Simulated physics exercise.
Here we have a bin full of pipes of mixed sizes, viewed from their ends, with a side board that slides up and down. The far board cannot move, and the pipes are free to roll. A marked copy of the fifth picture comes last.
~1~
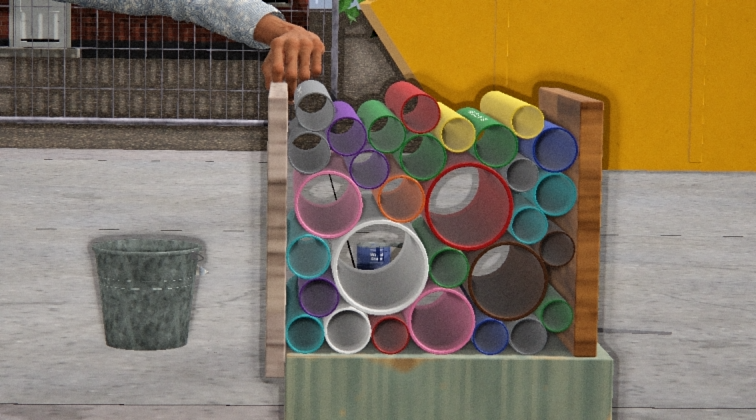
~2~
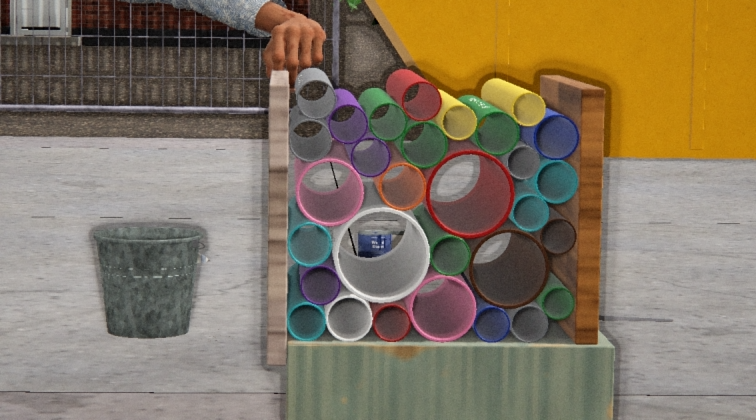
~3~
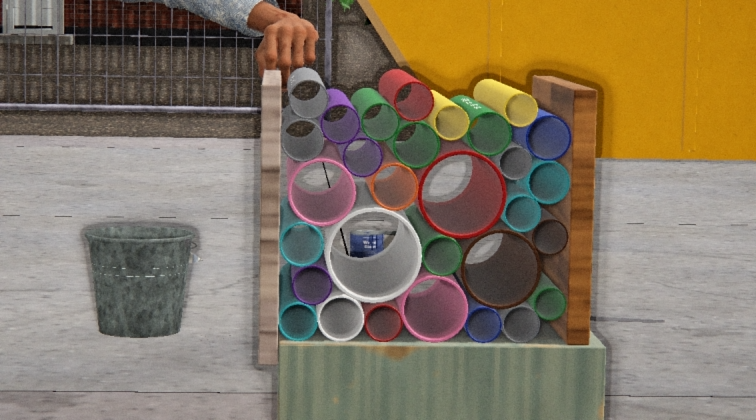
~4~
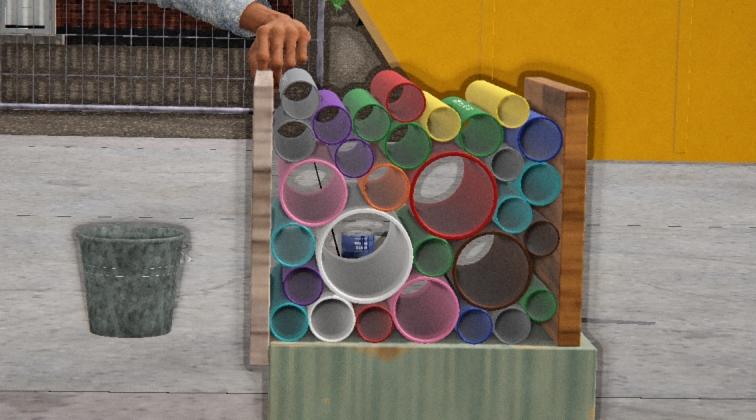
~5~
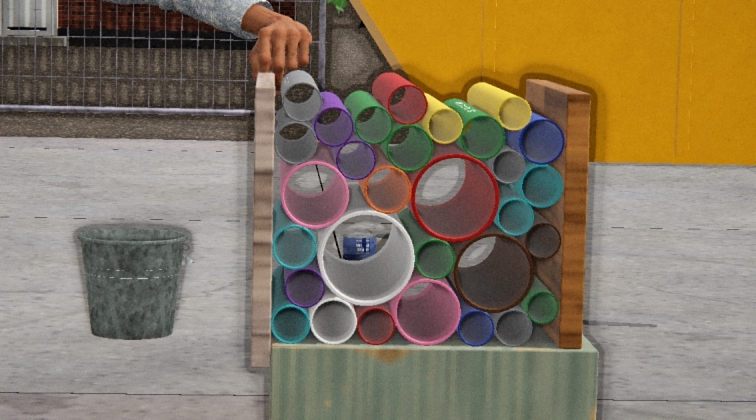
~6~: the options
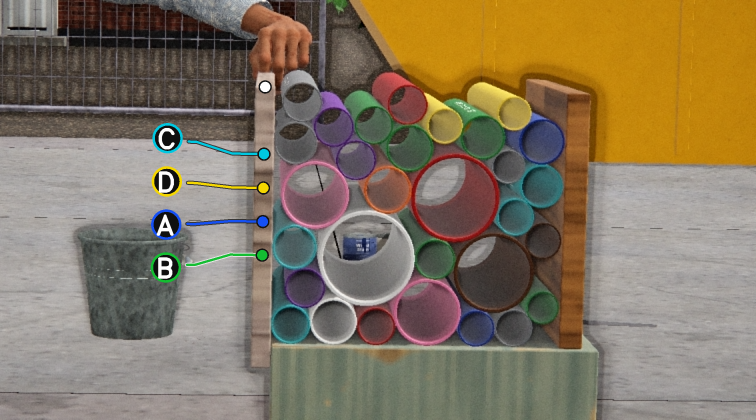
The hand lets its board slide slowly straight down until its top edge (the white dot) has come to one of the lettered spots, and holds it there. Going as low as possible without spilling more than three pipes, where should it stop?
Stop at B.
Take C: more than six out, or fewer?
Fewer than six.
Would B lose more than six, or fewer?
It loses fewer than six.
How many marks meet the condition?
The number is four.
On the marked copy, A at (263, 222); B at (262, 255); C at (264, 154); D at (264, 188); the white dot at (265, 87).
Following B. Soon after the start, top of the board (274, 162).
Later, top of the board (272, 248).
In the end, top of the board (272, 255), two out over the board.
As for the rest, A two out over the board; C none out over the board; D two out over the board.
